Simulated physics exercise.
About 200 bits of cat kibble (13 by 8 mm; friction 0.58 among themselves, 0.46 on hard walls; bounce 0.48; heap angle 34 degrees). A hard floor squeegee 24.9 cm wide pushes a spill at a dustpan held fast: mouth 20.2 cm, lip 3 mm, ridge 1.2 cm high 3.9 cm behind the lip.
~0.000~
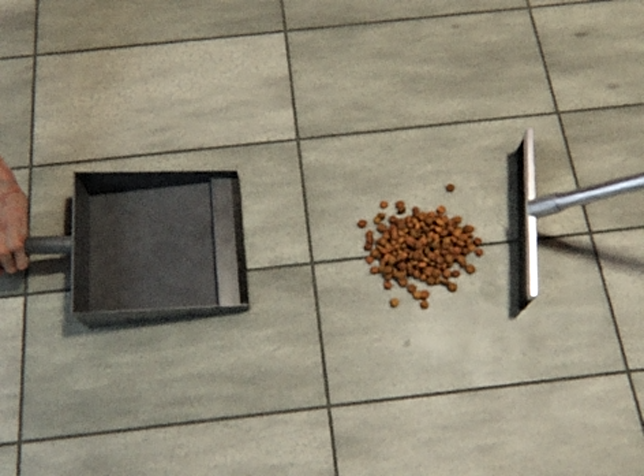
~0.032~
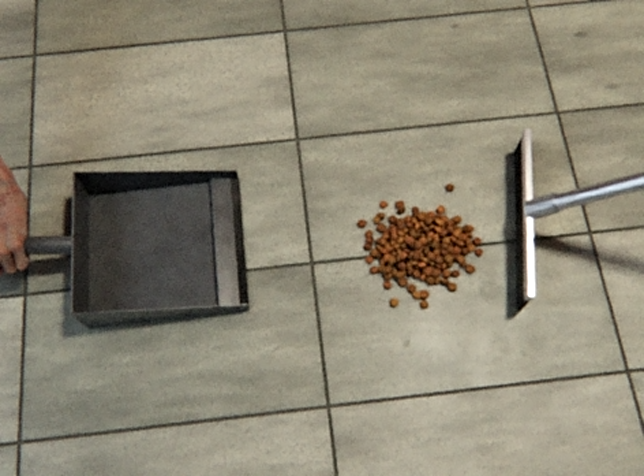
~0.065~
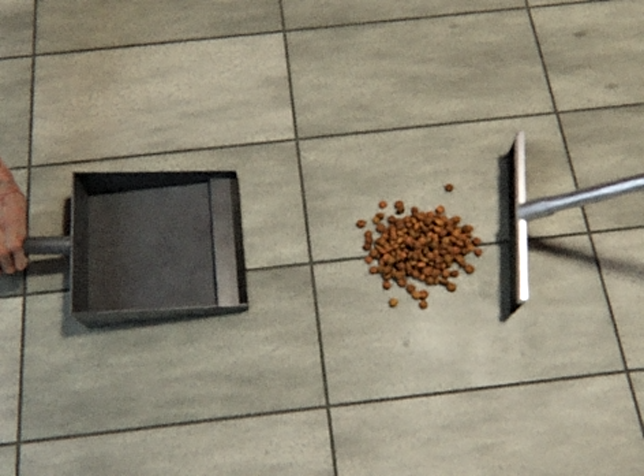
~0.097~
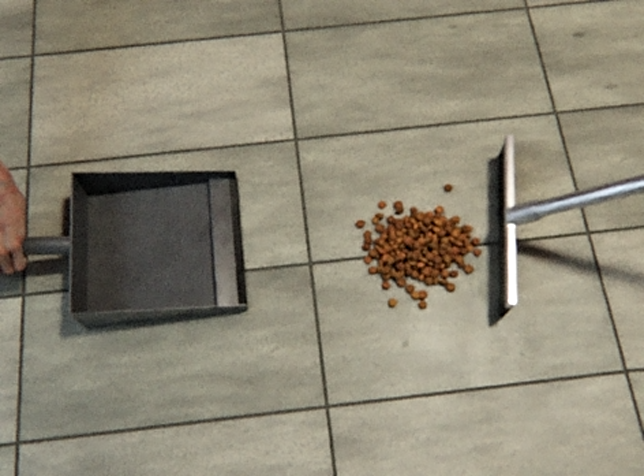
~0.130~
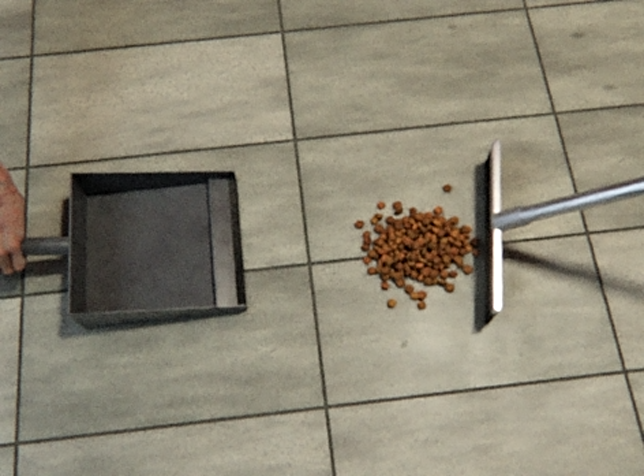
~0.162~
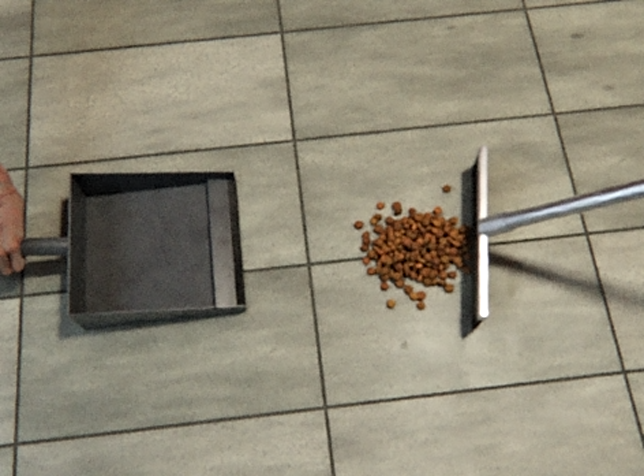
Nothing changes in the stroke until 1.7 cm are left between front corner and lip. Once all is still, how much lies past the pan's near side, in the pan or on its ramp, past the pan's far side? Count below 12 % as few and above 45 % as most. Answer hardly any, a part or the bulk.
Near side: A part, pan: Hardly any, far side: Hardly any.
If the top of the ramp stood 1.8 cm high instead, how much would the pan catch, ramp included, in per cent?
Then about 0 per cent.
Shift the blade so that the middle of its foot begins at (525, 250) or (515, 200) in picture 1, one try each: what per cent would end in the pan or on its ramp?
Some 0 and 5 per cent.
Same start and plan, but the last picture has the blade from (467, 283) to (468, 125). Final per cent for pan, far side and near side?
Pan 35, far 20, near 10.
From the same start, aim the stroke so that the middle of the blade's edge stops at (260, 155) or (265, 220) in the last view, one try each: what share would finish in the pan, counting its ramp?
Some 20 and 40 per cent.
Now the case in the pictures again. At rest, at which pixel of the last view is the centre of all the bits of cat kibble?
At about (261, 277).
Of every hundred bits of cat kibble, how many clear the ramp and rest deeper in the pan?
Some 0 per cent.
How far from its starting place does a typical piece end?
Roughly 22 cm.
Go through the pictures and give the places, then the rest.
The first frame shows blade from (532, 296) to (528, 135), moved 0.0 cm, 0 of the pieces shifted so far; middle of the pieces at (422, 247); pan at (153, 252).
The second frame shows blade from (529, 297) to (526, 135), moved 0.3 cm, 0 of the pieces shifted so far; middle of the pieces at (422, 247).
The third frame shows blade from (522, 299) to (519, 138), moved 1.3 cm, 0 of the pieces shifted so far; middle of the pieces at (421, 247).
The fourth frame shows blade from (510, 304) to (508, 142), moved 2.8 cm, 0 of the pieces shifted so far; middle of the pieces at (420, 247).
The fifth frame shows blade from (496, 310) to (495, 147), moved 4.8 cm, 0 of the pieces shifted so far; middle of the pieces at (419, 248).
The sixth frame shows blade from (482, 316) to (482, 152), moved 6.8 cm, 3 of the pieces shifted so far; middle of the pieces at (419, 248); pan at (149, 253). Its pace works out near 0.60 m/s, heading 16 degrees towards the viewer's side.
After 0.41 s, middle of the blade 19 cm from the lip; 0 % over the lip, far side 0 %, near side 15 %.
After 0.57 s, middle of the blade 9 cm from the lip; 0 % over the lip, far side 0 %, near side 25 %.
Then, at 0.86 s, middle of the blade 4 cm from the lip; 5 % over the lip, far side 0 %, near side 30 %.
In the end, at 1.3 s, near side 30 %, pan 5 %, far side 0 %, in front of the lip or behind the blade 65 %.
